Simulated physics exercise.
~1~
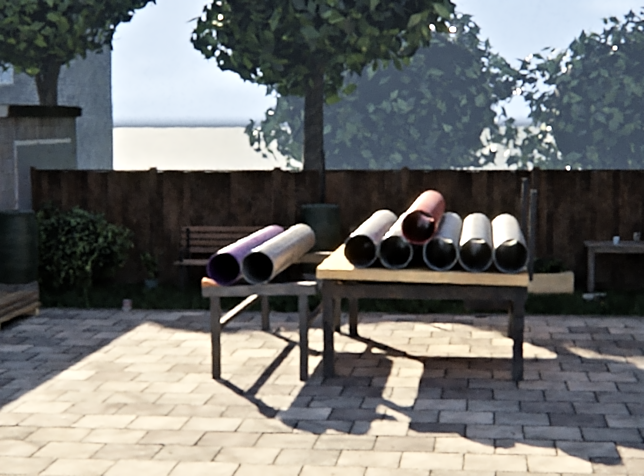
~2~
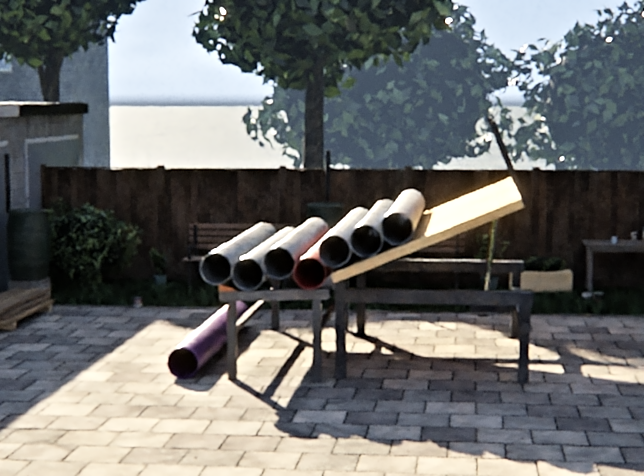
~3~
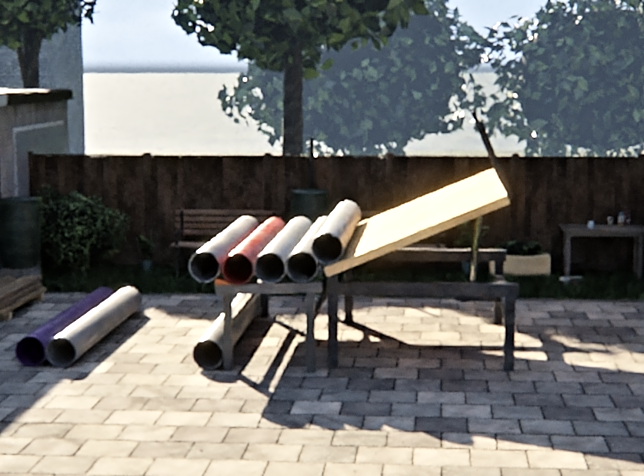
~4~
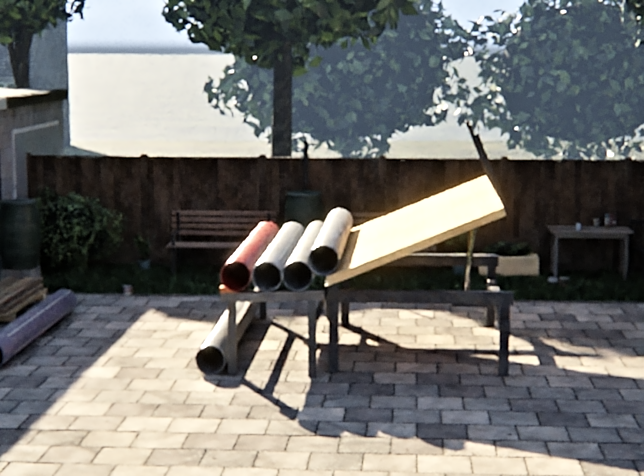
A wooden deck tilts, rolling pipes left until some, including the purple one, drop to the ground.
